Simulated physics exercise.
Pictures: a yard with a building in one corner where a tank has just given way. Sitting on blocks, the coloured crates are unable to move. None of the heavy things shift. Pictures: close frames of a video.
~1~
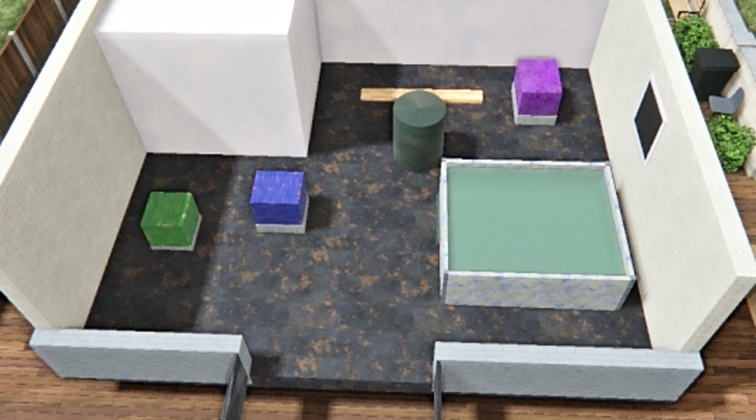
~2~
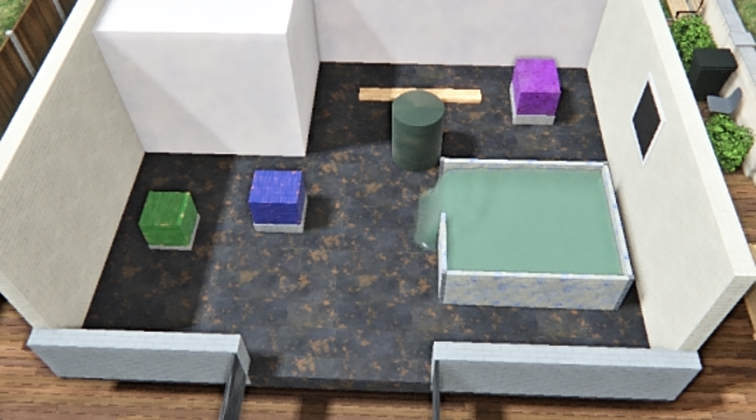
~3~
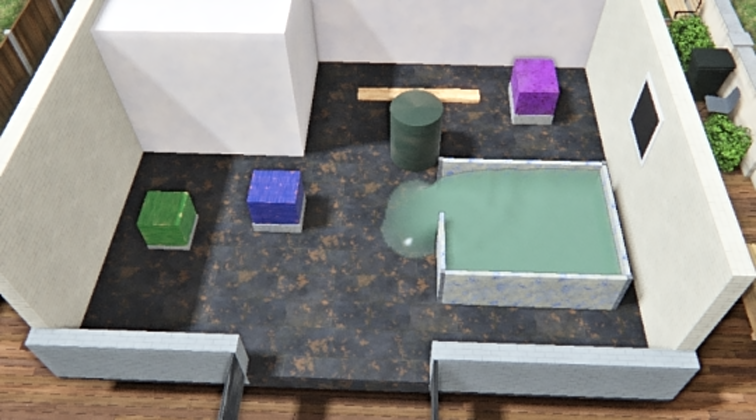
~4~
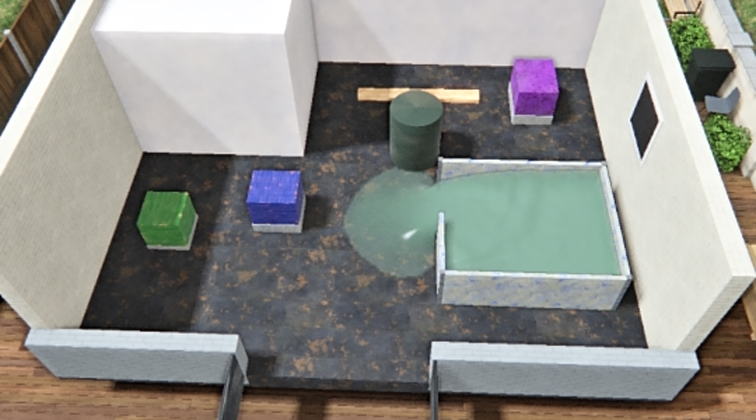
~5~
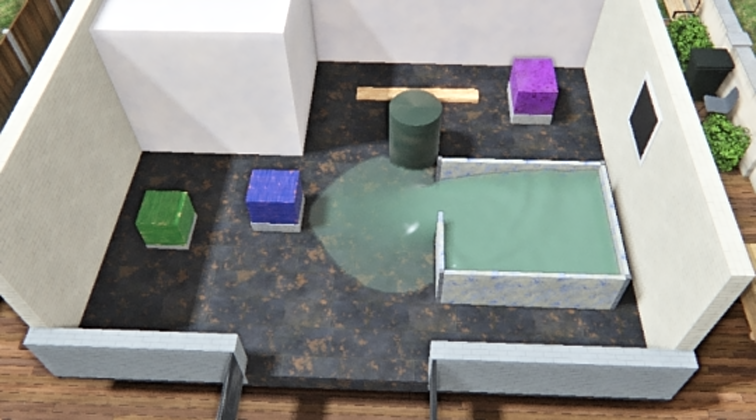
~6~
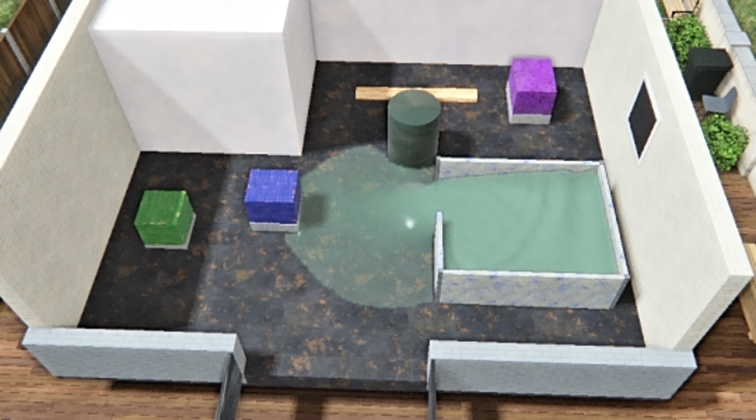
In this clip, a tank of greenish water sits full in a walled yard with green, blue and purple crates on blocks, then water pours through a gap in its left side and spreads leftward across the dark floor to the blue crate.
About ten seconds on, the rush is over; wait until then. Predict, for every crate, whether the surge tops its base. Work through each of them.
In order: The purple crate will have no water on it; the green crate will have water on it; the blue crate will have water on it.
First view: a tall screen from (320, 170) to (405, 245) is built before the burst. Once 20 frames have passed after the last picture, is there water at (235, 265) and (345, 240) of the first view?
As listed: Free of water, free of water.
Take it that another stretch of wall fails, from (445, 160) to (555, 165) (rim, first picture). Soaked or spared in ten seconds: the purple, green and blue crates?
Going crate by crate, the purple one is caught, then the green one stays out of reach, then the blue one stays out of reach.
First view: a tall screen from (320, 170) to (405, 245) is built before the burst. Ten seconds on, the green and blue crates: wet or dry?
First green, which is left alone, then blue, which is left alone.
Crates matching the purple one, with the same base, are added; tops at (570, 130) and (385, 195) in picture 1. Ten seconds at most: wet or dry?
Is left dry, becomes wet.
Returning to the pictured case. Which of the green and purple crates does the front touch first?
My answer: The one in green.
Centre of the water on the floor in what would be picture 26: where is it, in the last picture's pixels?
Somewhere near (380, 223).
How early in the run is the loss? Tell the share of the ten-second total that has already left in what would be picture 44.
My estimate is roughly 35 percent.
A moment on, water covers 30 % of the floor; the purple crate not reached, the green crate water round its plinth, the blue crate water round its plinth.
Next, water covers 45 % of the floor; the purple crate not reached, the green crate water round its plinth, the blue crate water round its plinth.
Then, water covers 55 % of the floor; the purple crate not reached, the green crate water round its plinth, the blue crate water round its plinth.
Later, water covers 75 % of the floor; the purple crate water round its plinth, the green crate water round its plinth, the blue crate water round its plinth.
In the end, water covers 100 % of the floor; the purple crate stayed above the water, the green crate was topped, the blue crate was topped.
